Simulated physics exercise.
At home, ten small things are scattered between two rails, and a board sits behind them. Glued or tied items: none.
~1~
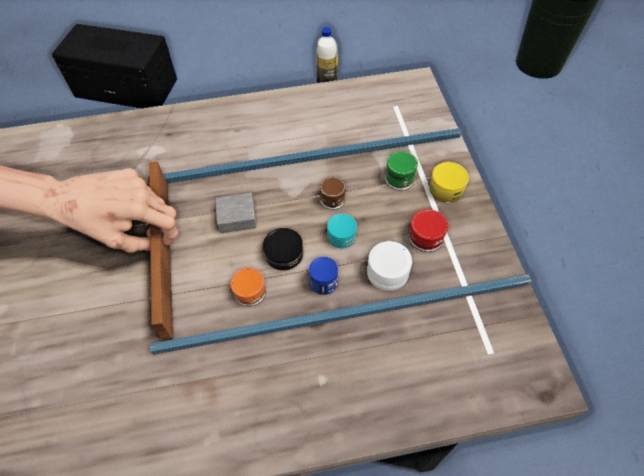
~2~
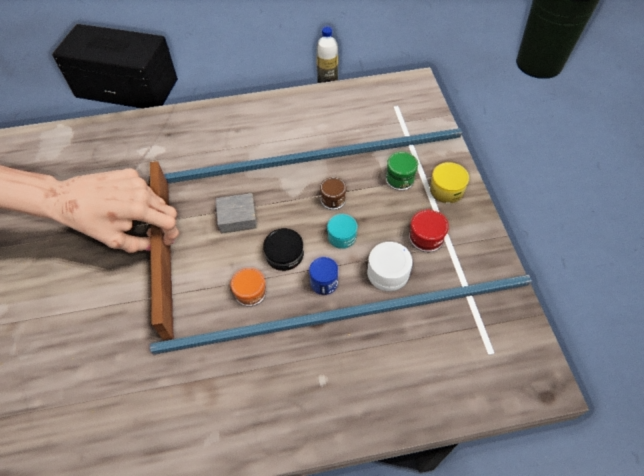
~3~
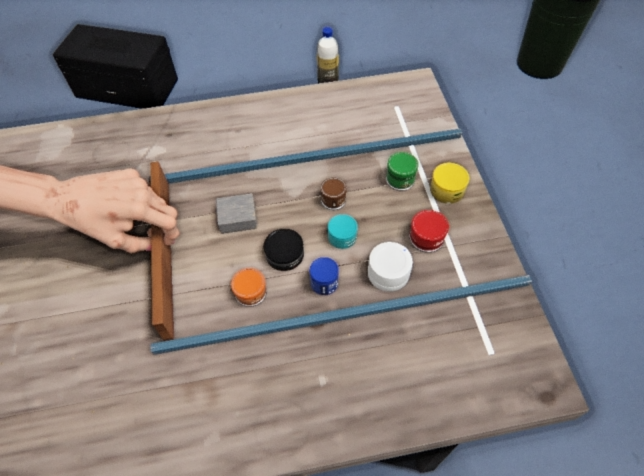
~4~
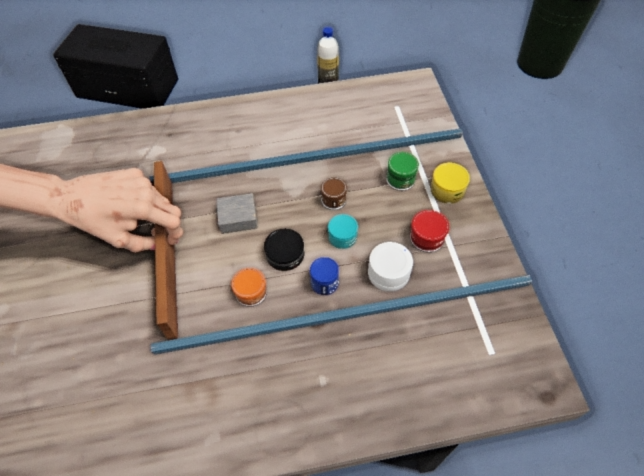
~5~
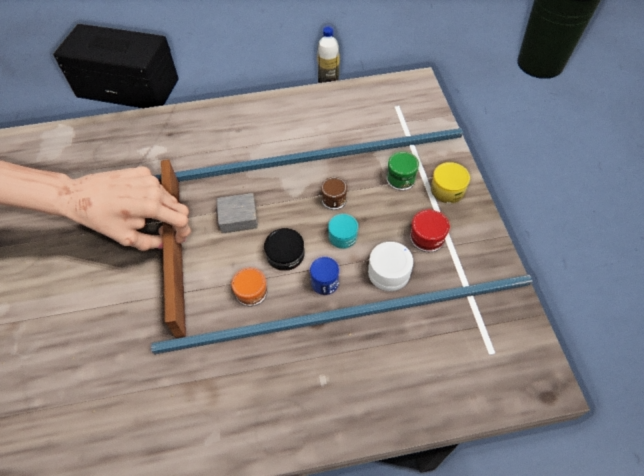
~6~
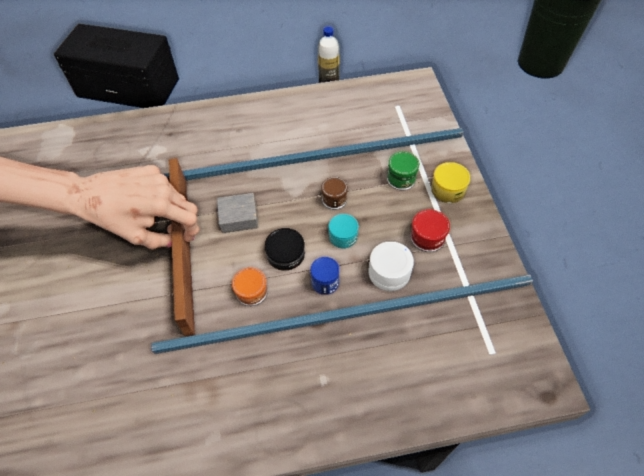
A hand slides a wooden board slightly right between two blue rails toward scattered small objects.
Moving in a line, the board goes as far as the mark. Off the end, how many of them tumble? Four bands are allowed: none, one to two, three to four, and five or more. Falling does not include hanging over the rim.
The answer is one to two.
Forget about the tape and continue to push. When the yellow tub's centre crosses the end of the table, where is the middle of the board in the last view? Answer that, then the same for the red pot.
I'd put it close to (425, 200), and close to (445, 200) for the other one.
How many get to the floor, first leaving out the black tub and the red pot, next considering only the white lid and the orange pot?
That makes 1 fallen, then 1 fallen in the other try.
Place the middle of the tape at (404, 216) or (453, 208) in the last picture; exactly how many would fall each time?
So that's 0 for the first and 4 for the second.
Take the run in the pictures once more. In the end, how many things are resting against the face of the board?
Counting them up gives 4.
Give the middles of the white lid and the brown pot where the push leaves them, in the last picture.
Final positions - white lid around (507, 255), brown pot around (475, 171).
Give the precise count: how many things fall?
Result - number fallen: 1.
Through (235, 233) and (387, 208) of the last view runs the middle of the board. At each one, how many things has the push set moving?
2 by the first point, 10 by the second.
Soon after, none off yet; yellow tub at rest near (450, 183); red pot at rest near (430, 231); green pot at rest near (403, 171).
Then, none off yet; yellow tub moved a little near (462, 183); red pot moved about its own width near (455, 229); green pot moved about its own width near (438, 156).
By the end, the number that fall off is one or two; fallen, yellow tub.
